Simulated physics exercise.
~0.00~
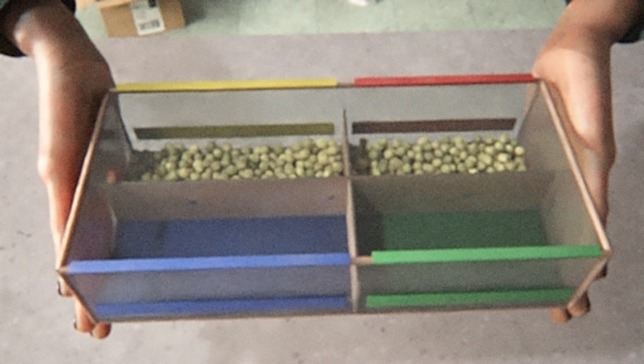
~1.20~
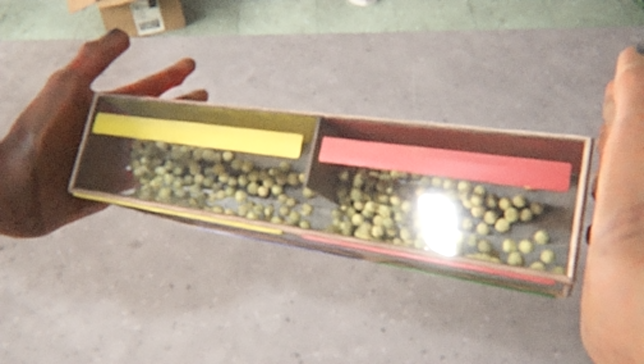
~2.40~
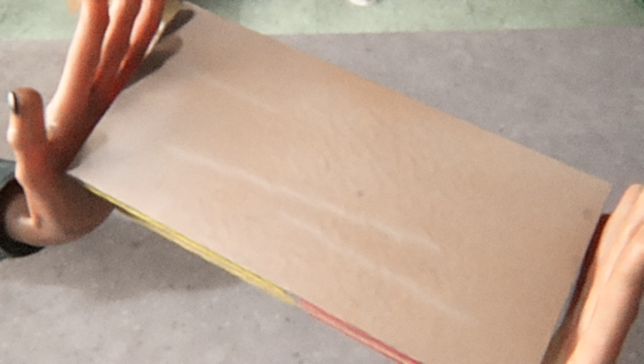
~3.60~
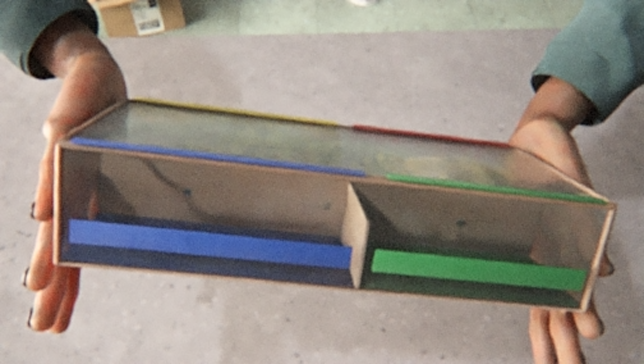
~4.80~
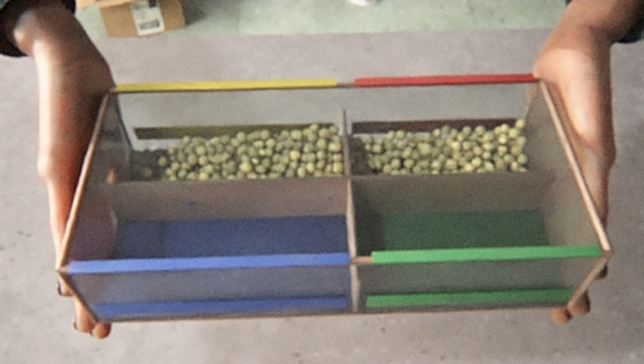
Hands turning a clear divided box of pale green beans right over, the beans ending in the yellow and red compartments.
